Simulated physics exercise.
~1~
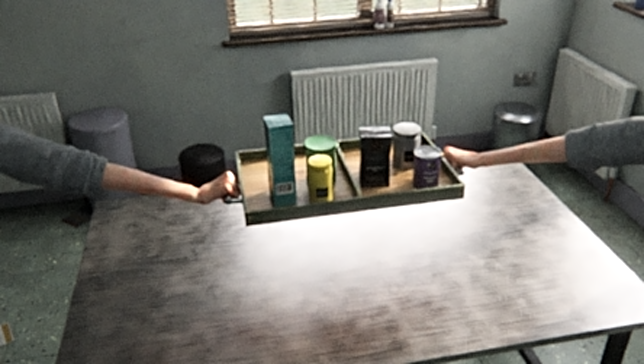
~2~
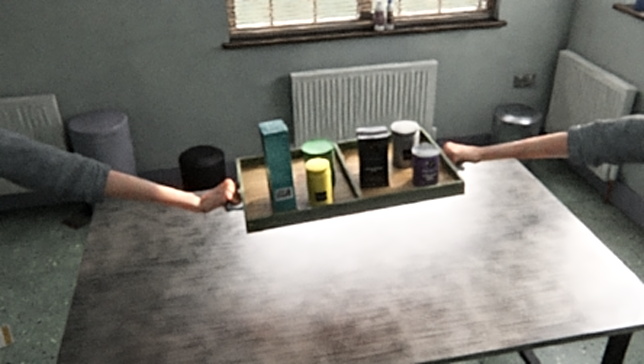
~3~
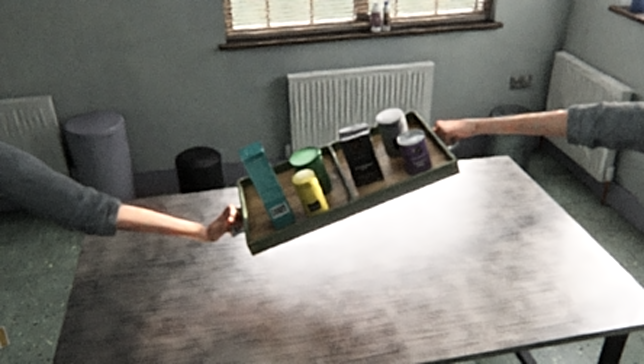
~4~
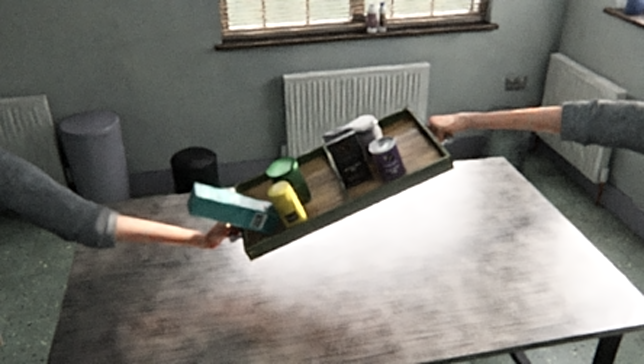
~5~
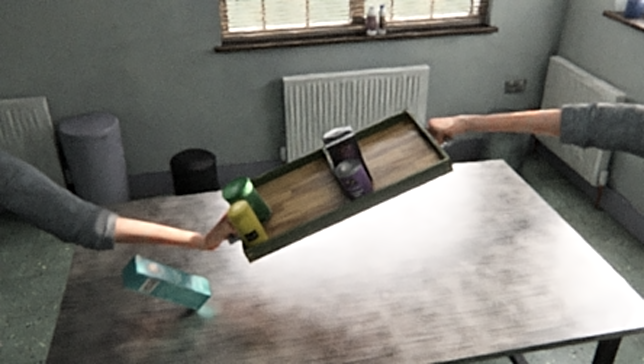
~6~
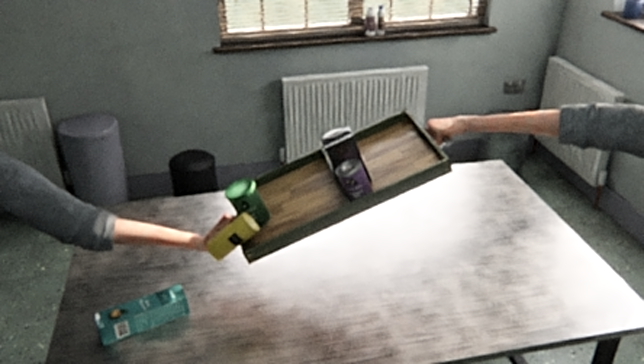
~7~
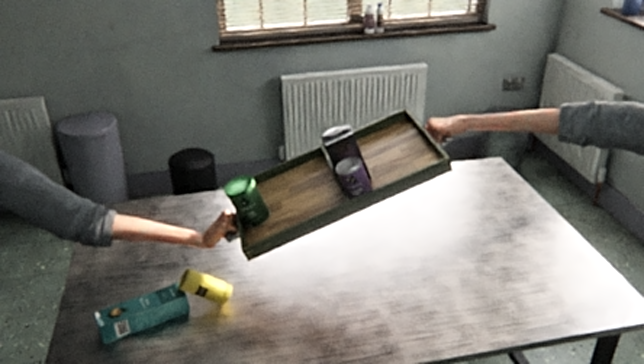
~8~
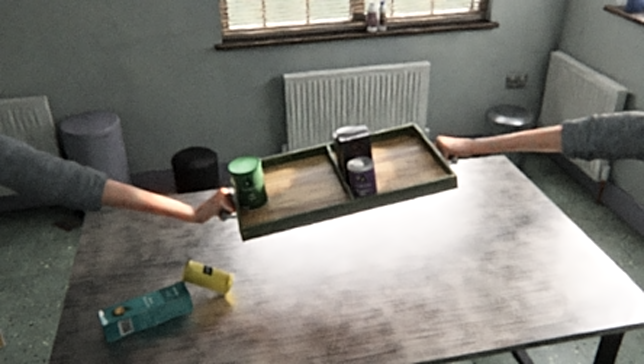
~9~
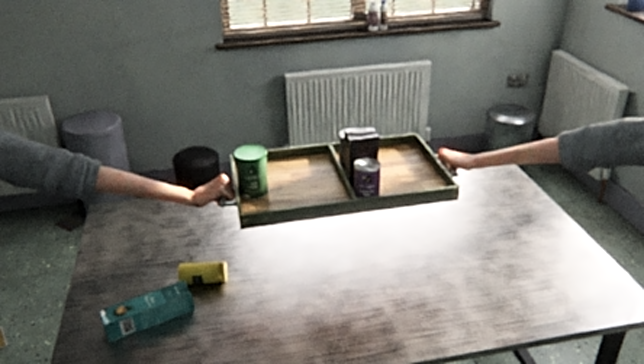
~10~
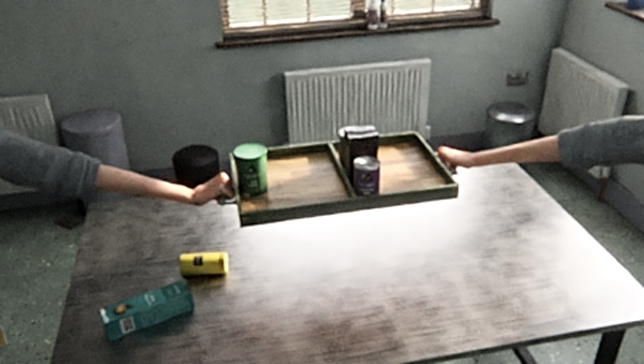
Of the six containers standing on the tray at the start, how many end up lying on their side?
Two of them end up lying on their side, the turquoise carton and the yellow jar, both on the table.
